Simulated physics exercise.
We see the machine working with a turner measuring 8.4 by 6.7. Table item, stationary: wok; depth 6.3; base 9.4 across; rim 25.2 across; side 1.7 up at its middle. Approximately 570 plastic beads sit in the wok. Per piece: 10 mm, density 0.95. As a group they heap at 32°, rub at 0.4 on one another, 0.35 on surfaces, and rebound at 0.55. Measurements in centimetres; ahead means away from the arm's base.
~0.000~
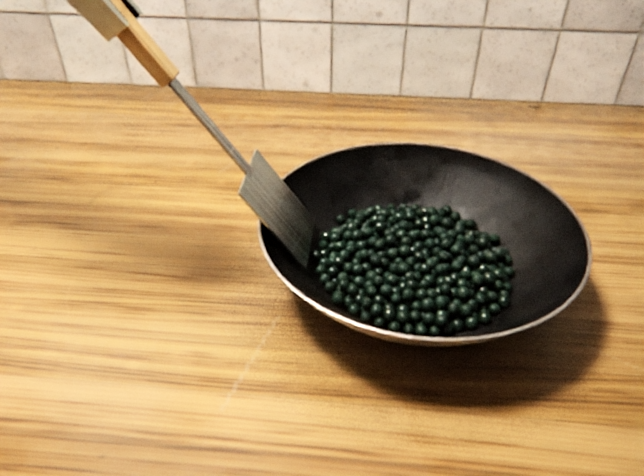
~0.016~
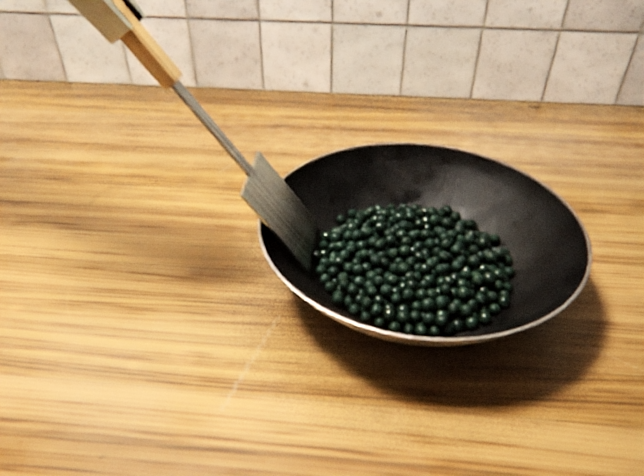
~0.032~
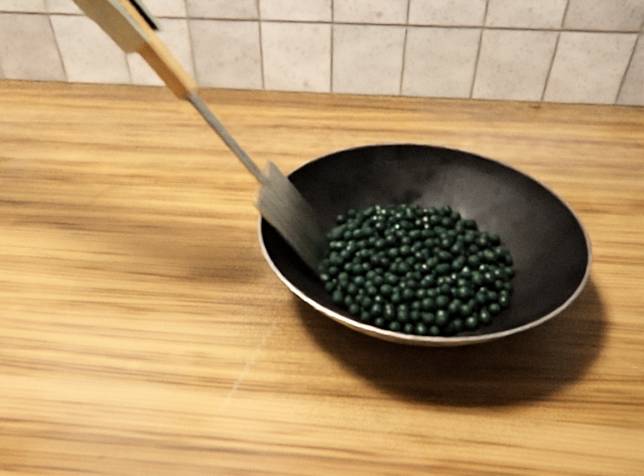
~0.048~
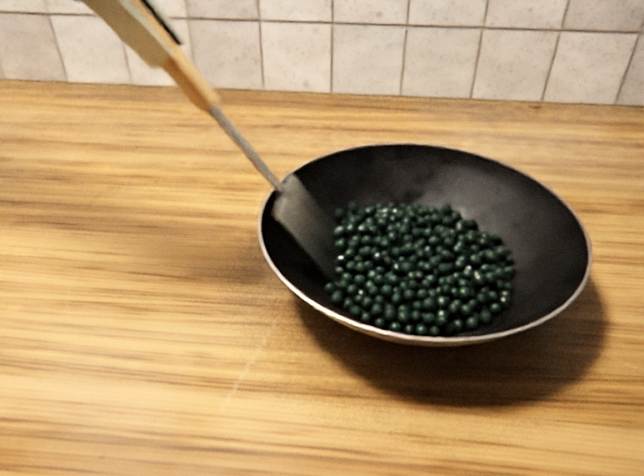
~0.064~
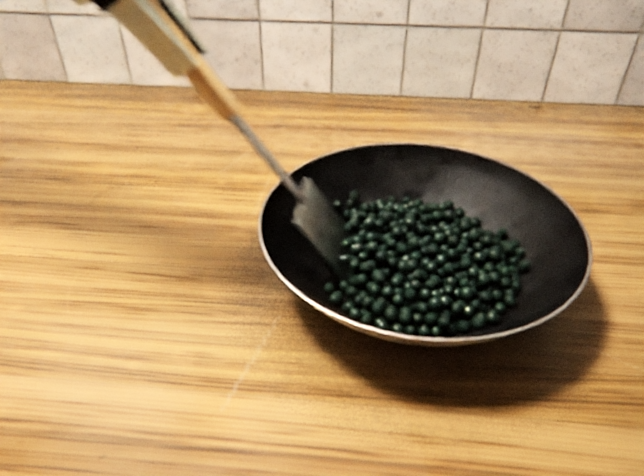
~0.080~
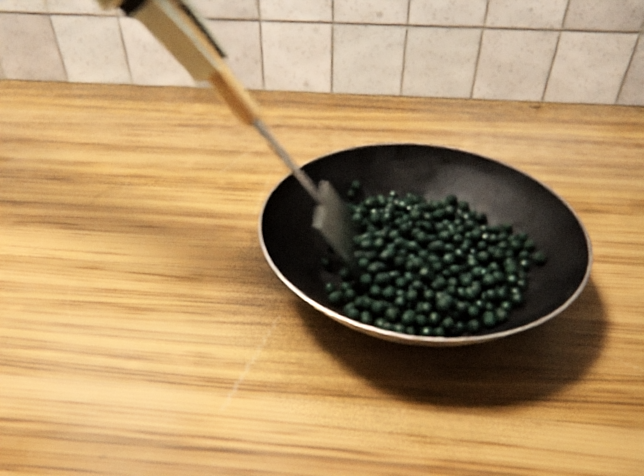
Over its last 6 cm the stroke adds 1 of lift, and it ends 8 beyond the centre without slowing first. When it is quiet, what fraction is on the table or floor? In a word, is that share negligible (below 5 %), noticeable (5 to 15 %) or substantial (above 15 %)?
In a word, substantial.
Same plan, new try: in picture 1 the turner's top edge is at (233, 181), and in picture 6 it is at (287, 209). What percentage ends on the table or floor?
Around 10 per cent finishes on the table or floor.
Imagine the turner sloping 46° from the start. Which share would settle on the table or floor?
In that case, around 25 percent would end up on the table or floor.
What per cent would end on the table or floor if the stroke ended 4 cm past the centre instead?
Changed stop: Approx. 0 %.
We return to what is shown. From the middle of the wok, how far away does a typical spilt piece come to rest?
That distance comes to about 26 cm.
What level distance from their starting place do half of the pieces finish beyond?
It works out to roughly 4 cm.
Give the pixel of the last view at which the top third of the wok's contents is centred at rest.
(508, 264).
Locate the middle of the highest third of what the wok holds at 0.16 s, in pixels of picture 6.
The middle sits at approx. (486, 241).
After 0.12 s, sloping 55°, highest piece 6 above the table; 567 in the wok.
After 0.16 s, sloping 55°, highest piece 7 above the table; 567 in the wok.
After 0.38 s, sloping 55°, highest piece 12 above the table; 423 in the wok, 72 on the table or floor, 72 on the blade or in flight.
After 1.43 s, sloping 55°, highest piece 6 above the table; 423 in the wok, 144 on the table or floor.
In the end, 423 in the wok, 144 on the table or floor. That is 25 % on the table or floor.
